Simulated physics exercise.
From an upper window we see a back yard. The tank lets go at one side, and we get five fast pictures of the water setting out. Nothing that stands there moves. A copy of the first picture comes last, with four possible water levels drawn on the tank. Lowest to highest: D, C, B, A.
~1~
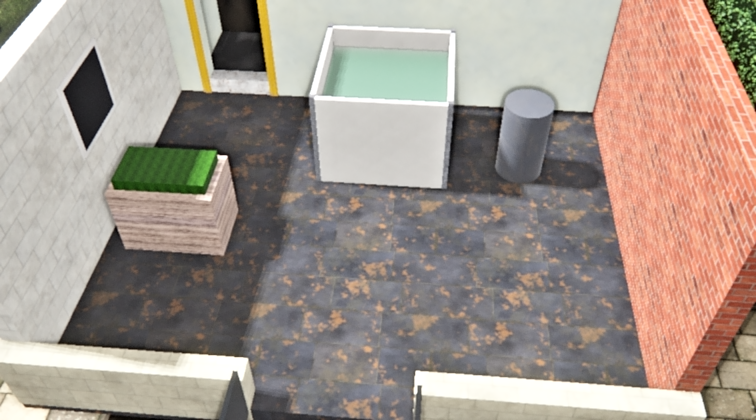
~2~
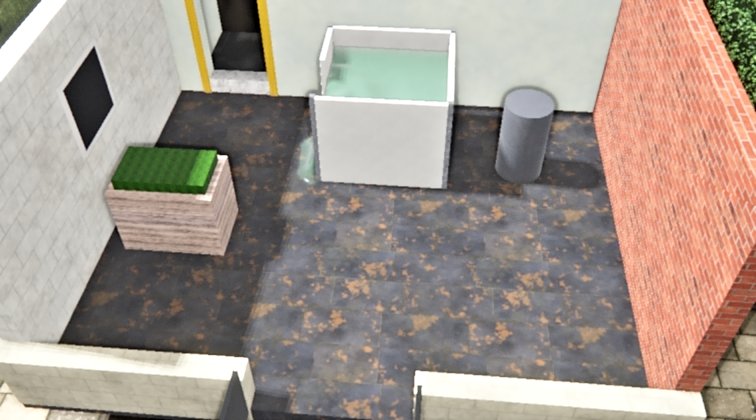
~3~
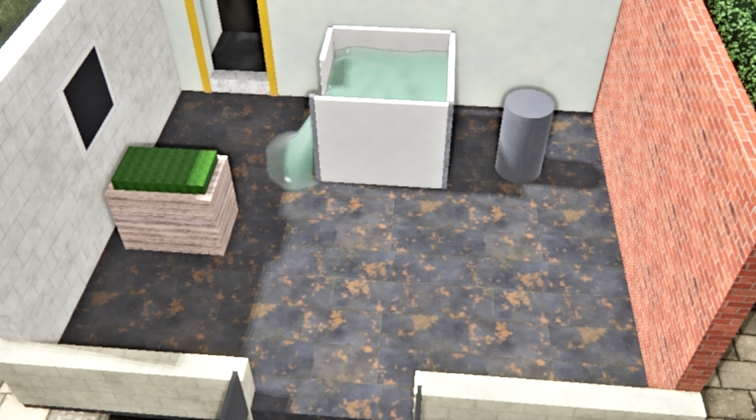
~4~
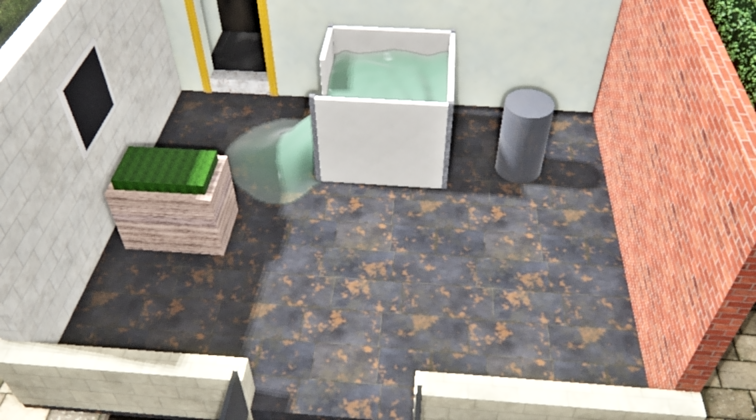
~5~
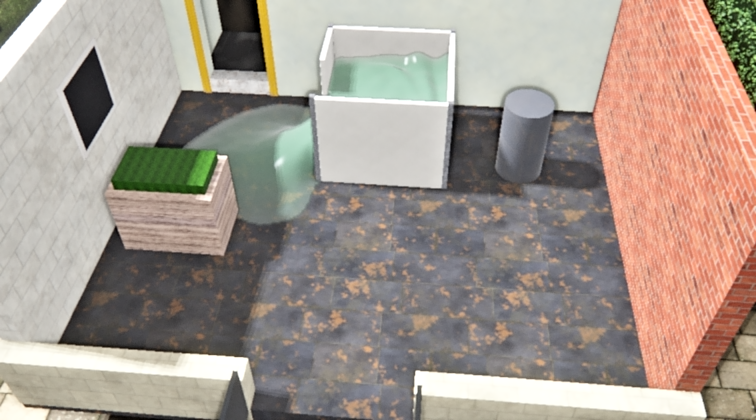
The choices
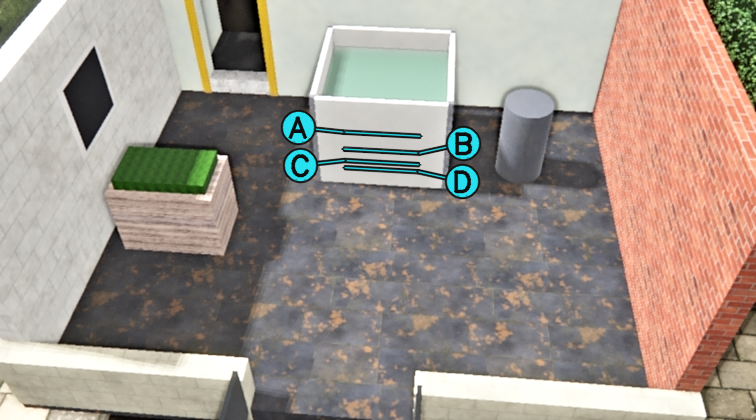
A large white tank of pale green water stood in a walled back yard, then water poured out of its left side and spread across the dark ground toward the planter and the yellow-framed doorway.
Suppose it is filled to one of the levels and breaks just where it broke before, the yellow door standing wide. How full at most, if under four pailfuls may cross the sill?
I would pick mark A.
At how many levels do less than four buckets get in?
All of them.
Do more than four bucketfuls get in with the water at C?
No, not at all.
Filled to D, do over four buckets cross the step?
No.
On the marked copy, A at (381, 134); B at (381, 151); C at (381, 162); D at (381, 169); from the bottom up D, C, B, A.
With A, a bucket or two gets in.
With B, nothing gets over.
With C, nothing gets over.
With D, nothing gets over.
